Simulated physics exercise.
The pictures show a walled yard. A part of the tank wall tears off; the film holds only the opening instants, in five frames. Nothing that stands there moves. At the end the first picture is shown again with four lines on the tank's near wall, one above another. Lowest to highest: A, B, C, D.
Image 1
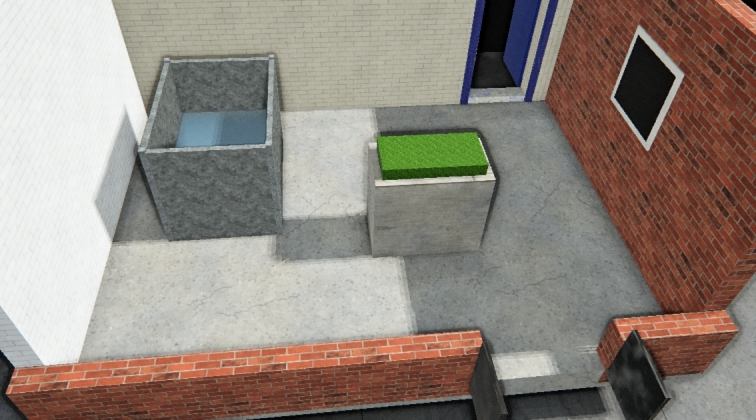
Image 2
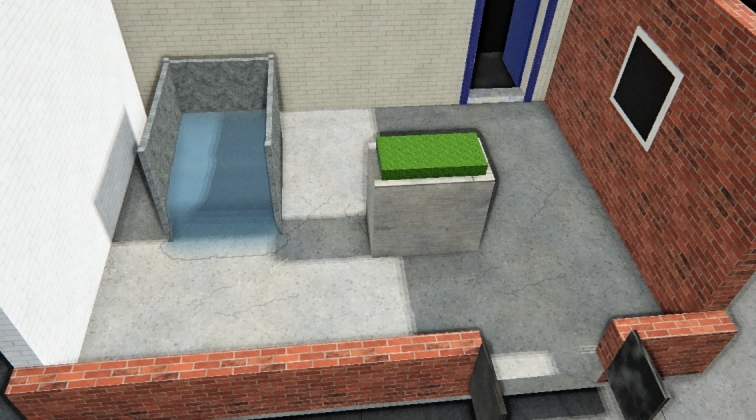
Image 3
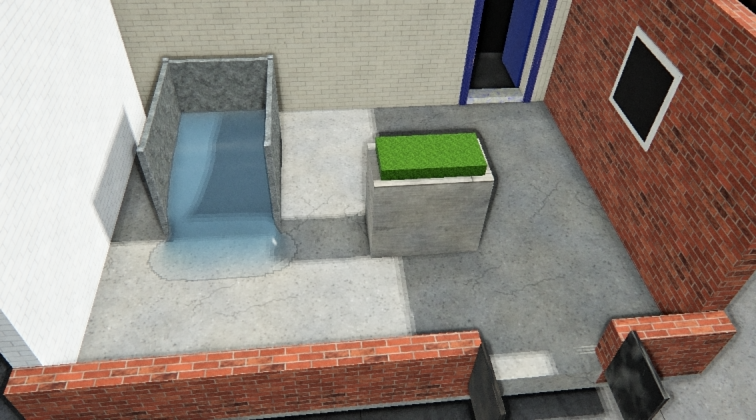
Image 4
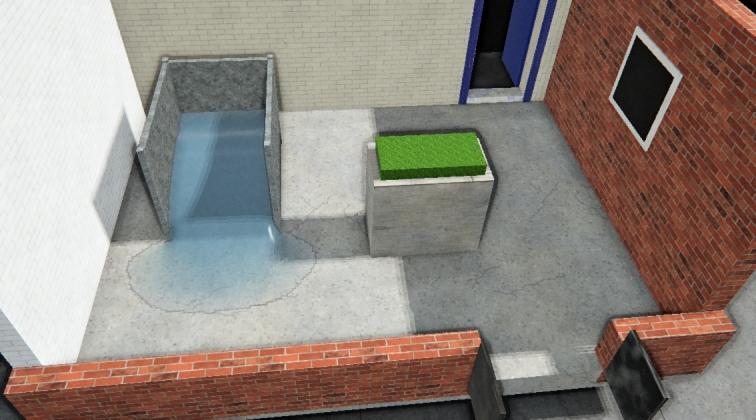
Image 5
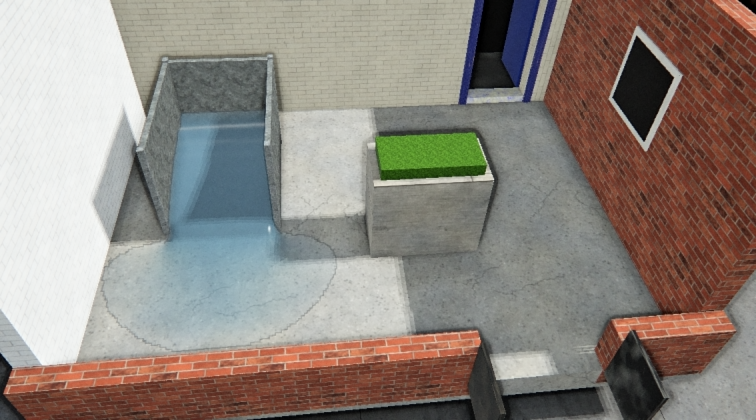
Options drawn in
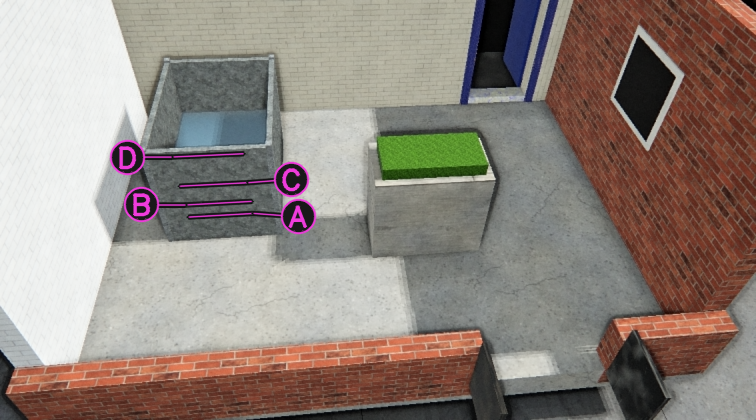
In a walled yard with brick and pale walls, a stone tank of water stands at the left, near a block topped with green. The tank's front side disappears and water pours out onto the concrete, then spreads toward the viewer in a widening, rounded sheet, while everything else stays still.
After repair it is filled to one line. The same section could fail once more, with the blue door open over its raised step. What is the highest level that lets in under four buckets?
Line C just does it.
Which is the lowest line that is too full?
It is D.
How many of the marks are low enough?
Three.
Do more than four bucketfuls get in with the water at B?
No, that is safe.
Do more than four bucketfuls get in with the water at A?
No.
In magenta, A at (221, 215); B at (218, 203); C at (214, 184); D at (207, 155); from the bottom up A, B, C, D.
Choosing A, nothing gets over.
Choosing B, nothing gets over.
Choosing C, a bucket or two gets in.
Choosing D, about 10 bucketfuls get in.
